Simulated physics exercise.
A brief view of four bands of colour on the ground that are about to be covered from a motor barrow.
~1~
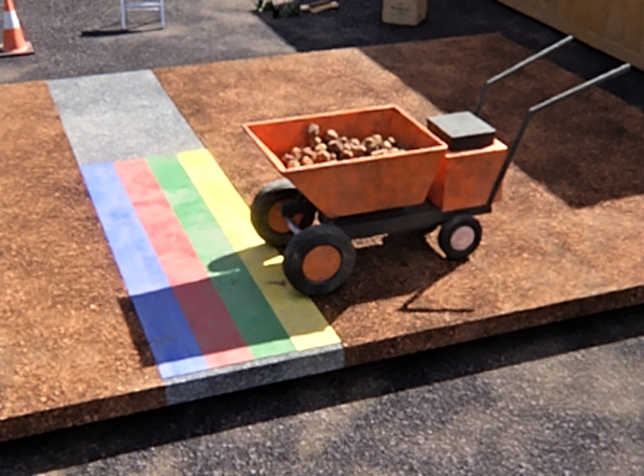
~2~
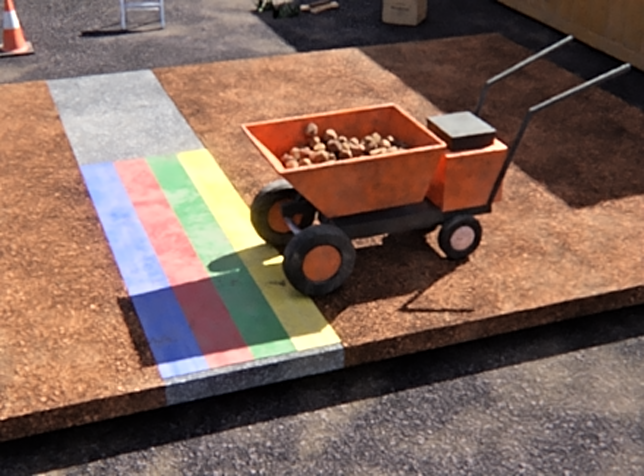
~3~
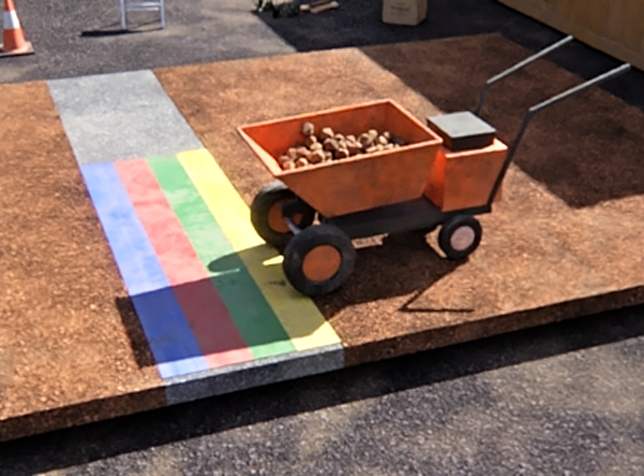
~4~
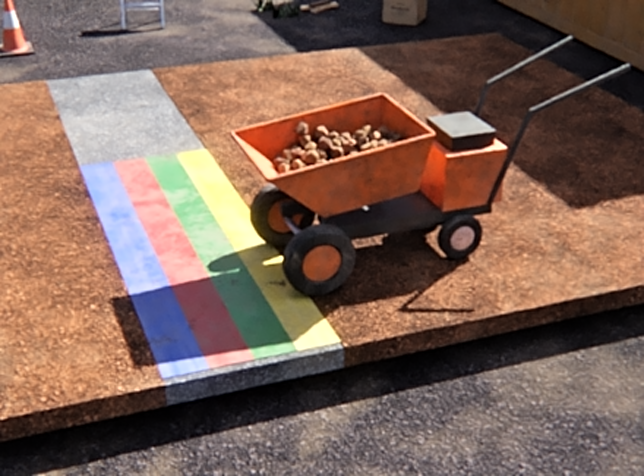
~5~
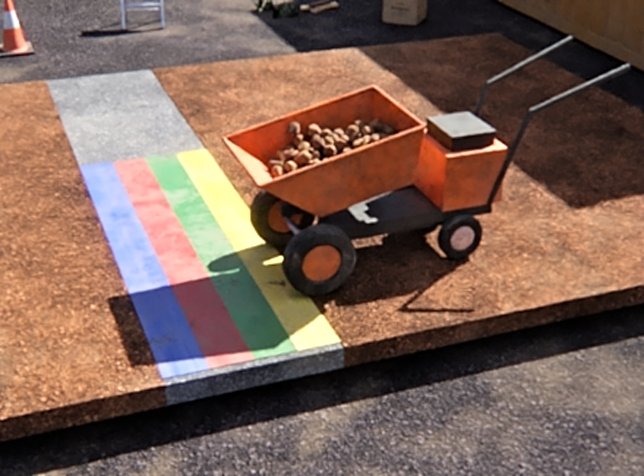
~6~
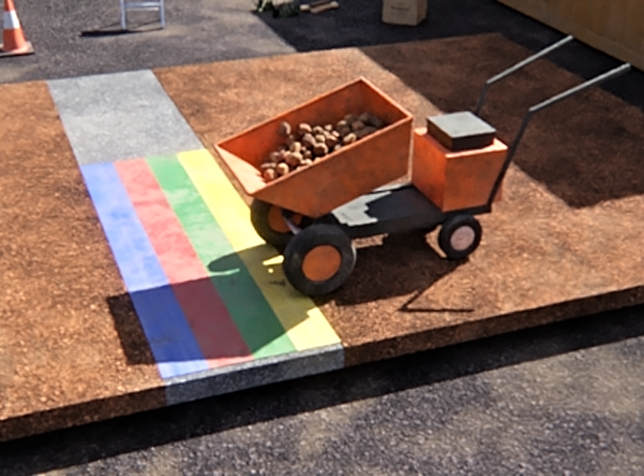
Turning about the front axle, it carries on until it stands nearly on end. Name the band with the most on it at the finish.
The blue one.
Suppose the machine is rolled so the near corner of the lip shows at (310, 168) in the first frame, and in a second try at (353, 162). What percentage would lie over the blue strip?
20 % then 10 %.
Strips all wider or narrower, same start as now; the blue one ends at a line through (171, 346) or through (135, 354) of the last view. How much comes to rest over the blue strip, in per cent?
First case 30 per cent, second case 30 per cent.
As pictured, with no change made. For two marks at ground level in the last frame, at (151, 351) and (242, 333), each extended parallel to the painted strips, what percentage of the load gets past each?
That's 20 in a hundred for the first and 70 in a hundred for the second.
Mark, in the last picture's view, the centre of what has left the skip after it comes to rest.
(149, 286).
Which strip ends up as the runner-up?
Second: Red.
Just after the last frame, skip tipped steeply; every one in the skip.
A moment on, skip tipped right over; the larger part in the skip; about a tenth over the red strip; about a tenth over the blue strip.
Further on, skip tipped right over; roughly a quarter in the skip; roughly a quarter over the red strip; roughly a third over the blue strip; roughly a quarter off the paint.
When it is over, skip tipped right over; roughly a quarter in the skip; not one over the yellow strip; not one over the green strip; roughly a quarter over the red strip; roughly a third over the blue strip; roughly a quarter off the paint.
